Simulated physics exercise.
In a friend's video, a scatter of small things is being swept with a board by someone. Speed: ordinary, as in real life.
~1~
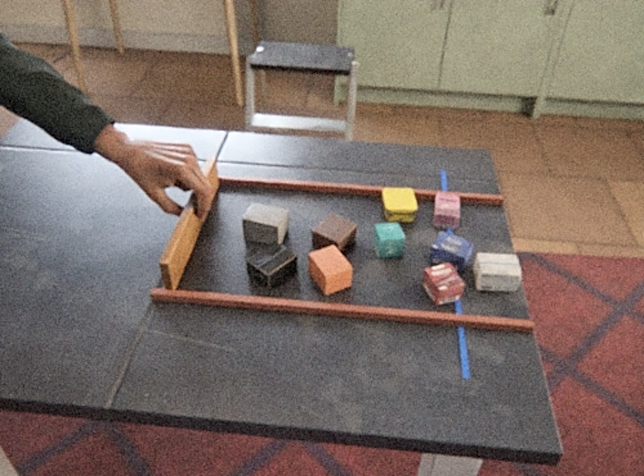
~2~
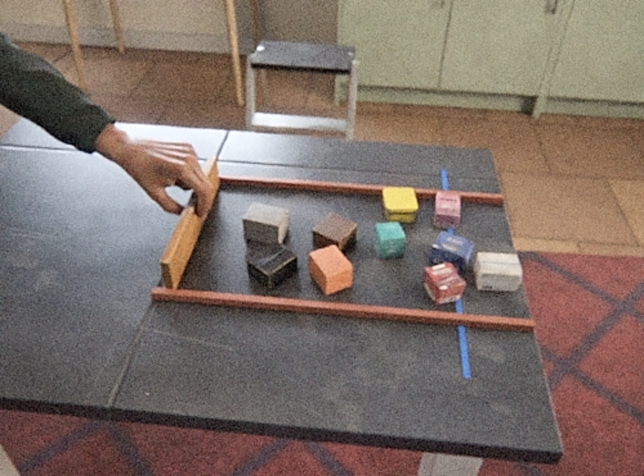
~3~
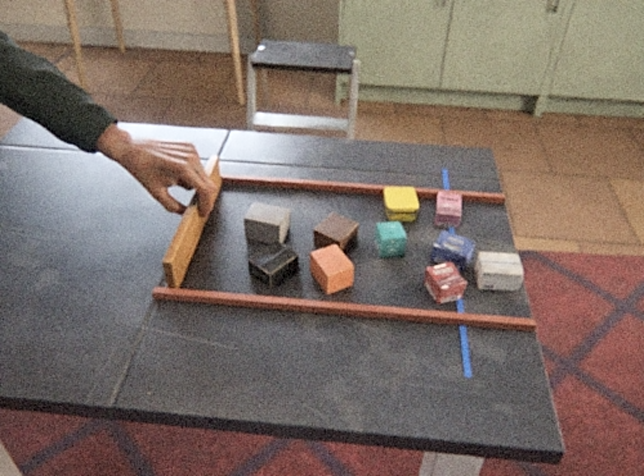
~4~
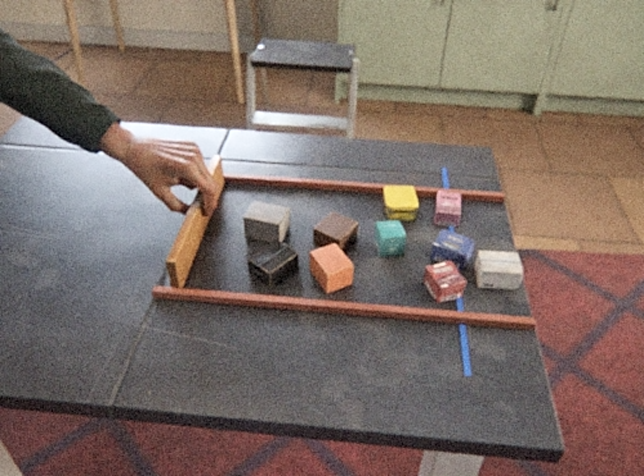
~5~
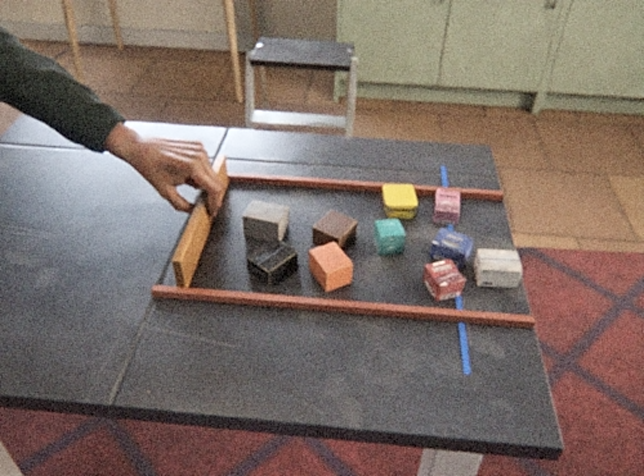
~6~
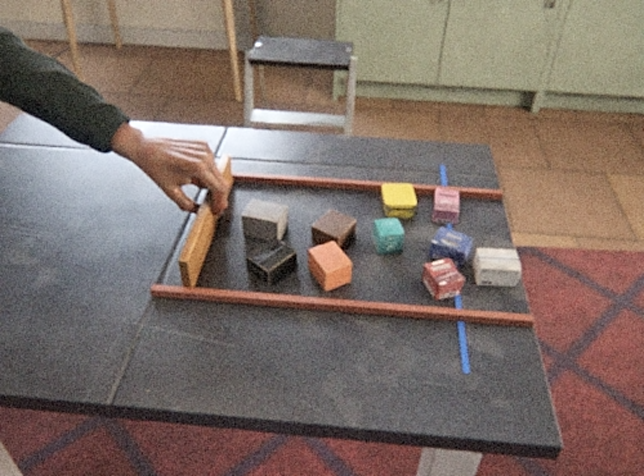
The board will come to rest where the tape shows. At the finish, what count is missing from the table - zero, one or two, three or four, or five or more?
Missing: Three or four.
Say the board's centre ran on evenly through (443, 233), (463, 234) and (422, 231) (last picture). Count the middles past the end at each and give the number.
Counts: 3, 4, 2.
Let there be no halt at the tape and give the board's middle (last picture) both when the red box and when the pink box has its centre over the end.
Points: About (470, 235) and about (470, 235).
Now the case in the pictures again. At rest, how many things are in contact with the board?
4 in contact.
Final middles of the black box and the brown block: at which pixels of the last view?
Black box at about (470, 259), brown block at about (510, 243).
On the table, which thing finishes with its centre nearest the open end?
The one you want is the brown block.
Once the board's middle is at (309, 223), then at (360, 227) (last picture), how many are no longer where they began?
5 and 7.
Soon after, none off yet; white box at rest near (496, 267); blue box at rest near (451, 247); pink box at rest near (446, 206).
Then, none off yet; white box moved about its own width near (522, 271); blue box moved about its own width near (493, 246); pink box at rest near (446, 206).
At rest, the number that fall off is three or four; fallen, turquoise box, blue box and white box.
